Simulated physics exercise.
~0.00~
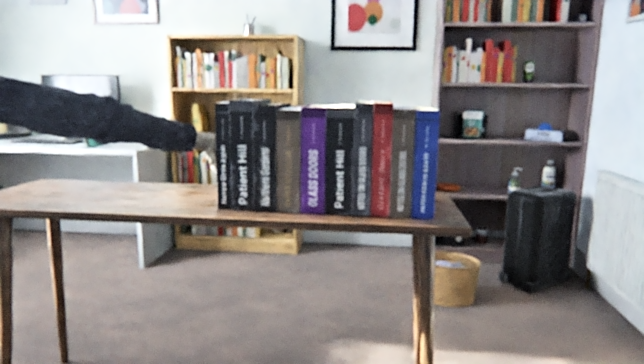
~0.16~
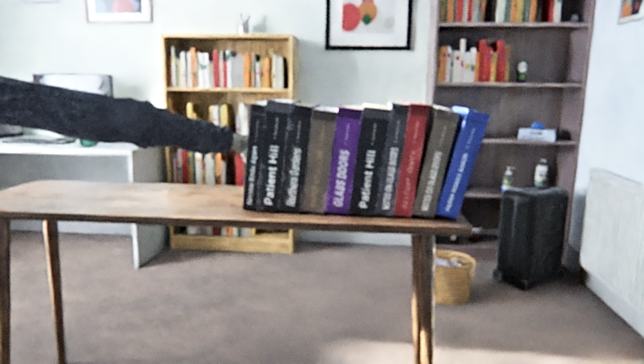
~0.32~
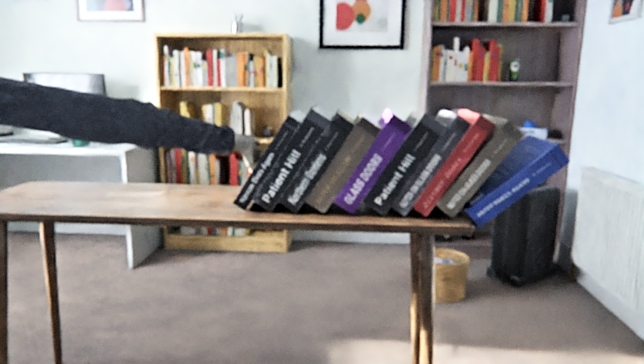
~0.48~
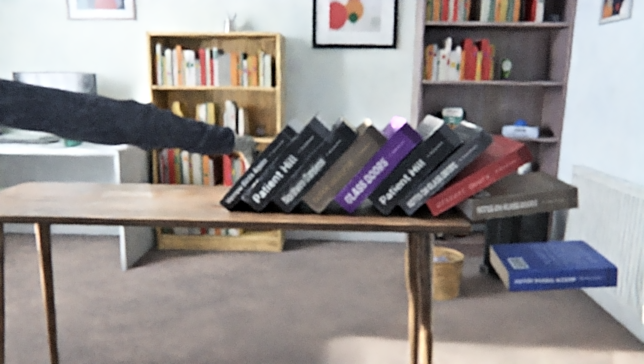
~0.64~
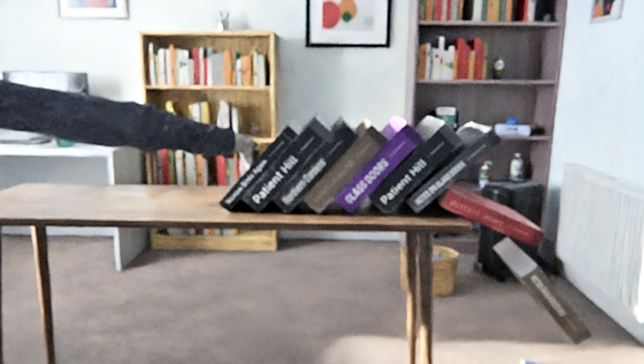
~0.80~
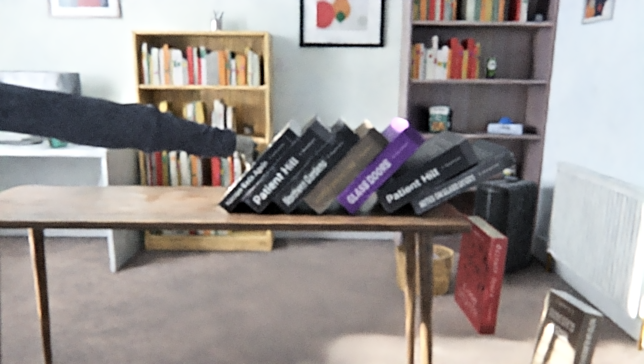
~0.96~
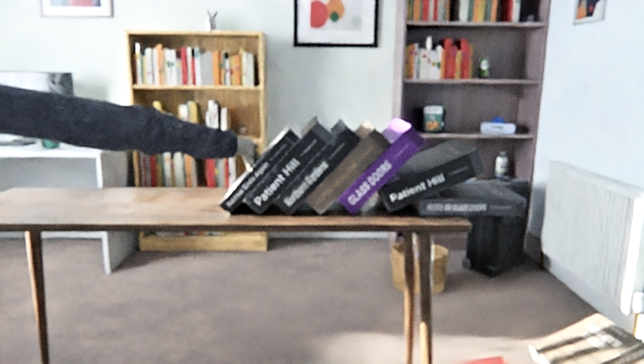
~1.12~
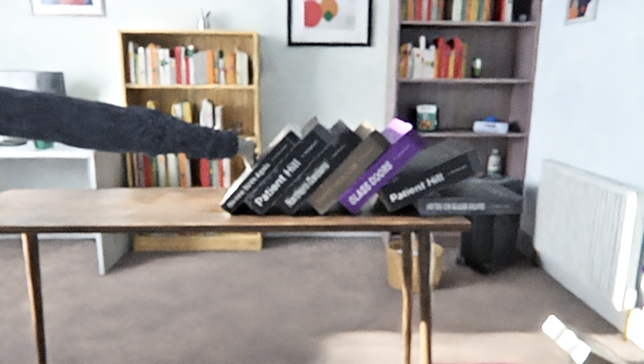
To begin with, a row of box files that look like thick books stands upright and touching on a wooden table, with a dark-sleeved arm reaching in from the left. The hand pushes the first one, and the whole row tips to the right, each leaning on the next. The blue one at the far end slides over the table's edge and falls, followed by a dark one and then the red one. The hand stays against the row as another dark one settles flat, jutting past the edge. Finally, the purple one and its neighbours rest slanted on the table, while three have dropped off.
